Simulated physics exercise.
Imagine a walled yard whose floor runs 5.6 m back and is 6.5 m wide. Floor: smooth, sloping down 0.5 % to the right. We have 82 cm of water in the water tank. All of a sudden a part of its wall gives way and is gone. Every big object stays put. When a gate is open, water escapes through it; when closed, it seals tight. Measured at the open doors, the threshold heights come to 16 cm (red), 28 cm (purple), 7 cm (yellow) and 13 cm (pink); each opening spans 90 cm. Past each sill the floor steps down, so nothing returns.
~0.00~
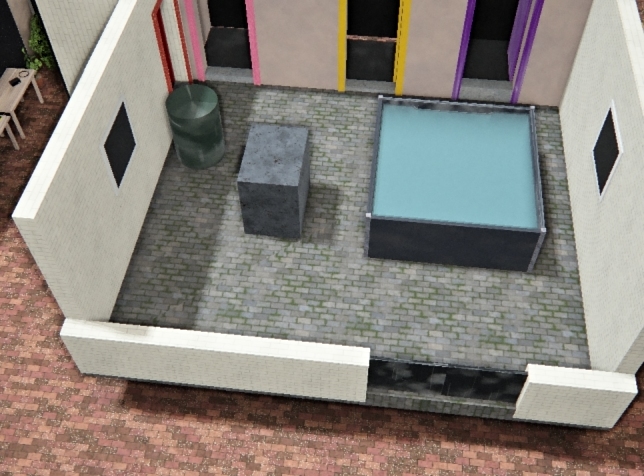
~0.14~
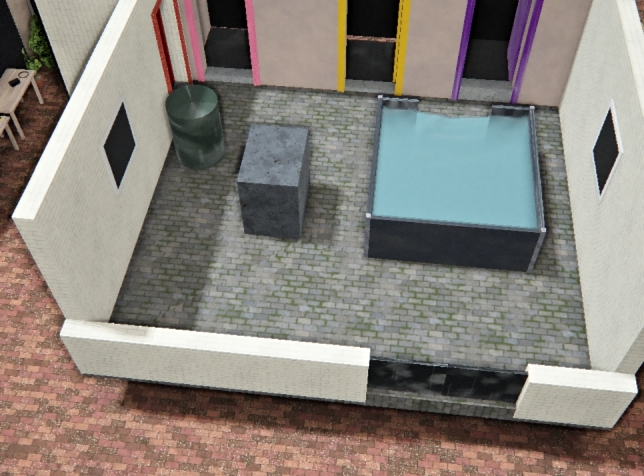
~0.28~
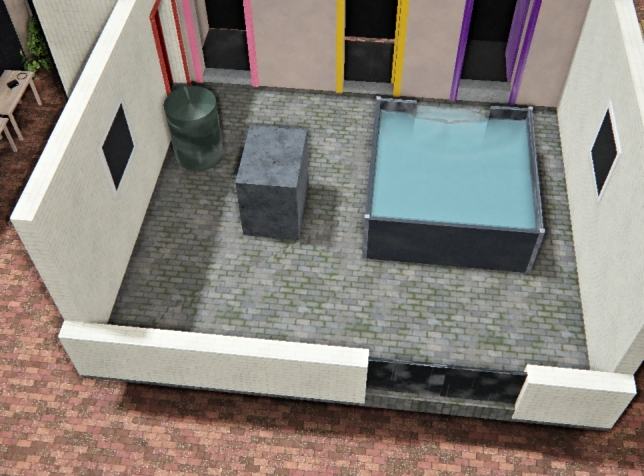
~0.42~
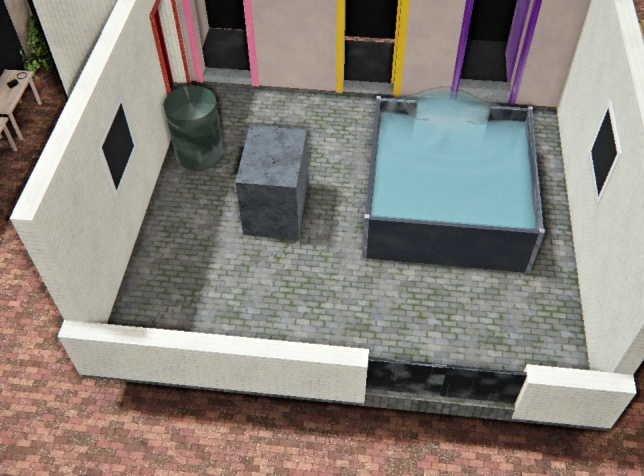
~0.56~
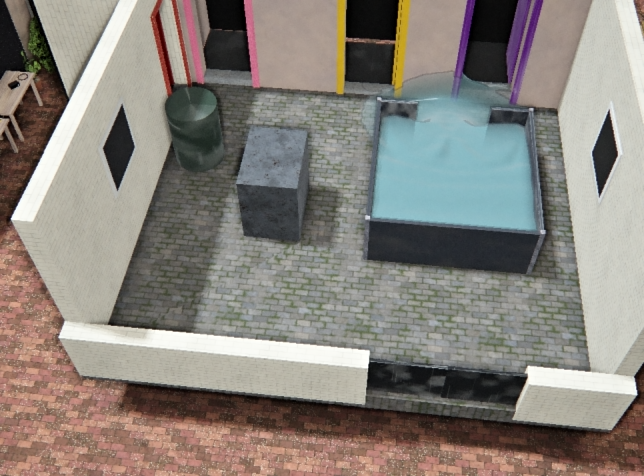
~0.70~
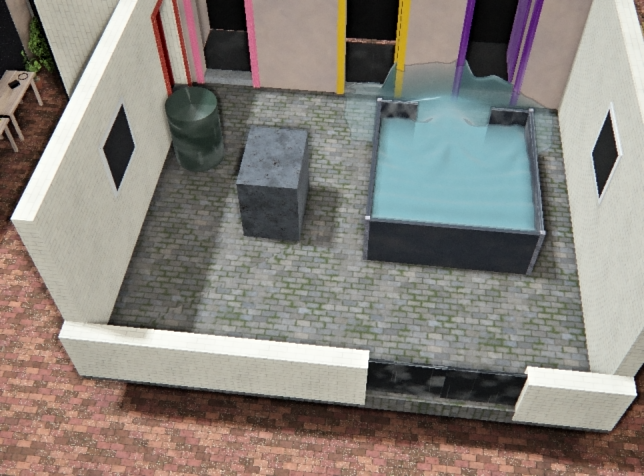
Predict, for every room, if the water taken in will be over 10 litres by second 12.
Prediction: For the red door, over 10 litres; for the purple door, over 10 litres; for the yellow door, over 10 litres; for the pink door, over 10 litres.
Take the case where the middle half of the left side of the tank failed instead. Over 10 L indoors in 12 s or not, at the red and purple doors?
Short answer, against that limit: Red overshoots, purple is fine.
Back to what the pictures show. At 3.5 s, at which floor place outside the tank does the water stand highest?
Around (593, 390).
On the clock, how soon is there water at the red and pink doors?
Times: Red 1.8 seconds, pink 1.6 seconds.
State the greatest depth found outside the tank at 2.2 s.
I'd put it at close to 54 cm.
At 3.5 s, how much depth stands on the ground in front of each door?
Depths in centimetres - red: 26, purple: 31, yellow: 14, pink: 10.
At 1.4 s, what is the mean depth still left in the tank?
I'd put the average depth near 59 cm.
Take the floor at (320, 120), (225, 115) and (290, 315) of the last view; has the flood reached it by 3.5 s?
Soaked, soaked, untouched.
After 1.4 s water covers 20 % of the floor and is deepest (60 cm) near (443, 107); red door not reached, purple door 46 cm at the sill, 69 L in, yellow door 20 cm at the sill, 25 L in, pink door not reached.
After 2.2 s water covers 45 % of the floor and is deepest (54 cm) near (547, 108); red door 28 cm at the sill, 3 L in, purple door 42 cm at the sill, 161 L in, yellow door 18 cm at the sill, 74 L in, pink door 5 cm at the sill, 0 L in.
After 3.5 s water covers 60 % of the floor and is deepest (44 cm) near (593, 390); red door 26 cm at the sill, 62 L in, purple door 31 cm at the sill, 214 L in, yellow door 14 cm at the sill, 124 L in, pink door 10 cm at the sill, 1 L in.
After 7.0 s water covers 95 % of the floor and is deepest (25 cm) near (594, 402); red door 16 cm at the sill, 100 L in, purple door 18 cm at the sill, 229 L in, yellow door 10 cm at the sill, 179 L in, pink door 16 cm at the sill, 47 L in.
After 12.0 s water covers 100 % of the floor and is deepest (18 cm) near (99, 351); red door 13 cm at the sill, 101 L in, purple door 11 cm at the sill, 229 L in, yellow door 14 cm at the sill, 197 L in, pink door 13 cm at the sill, 56 L in.
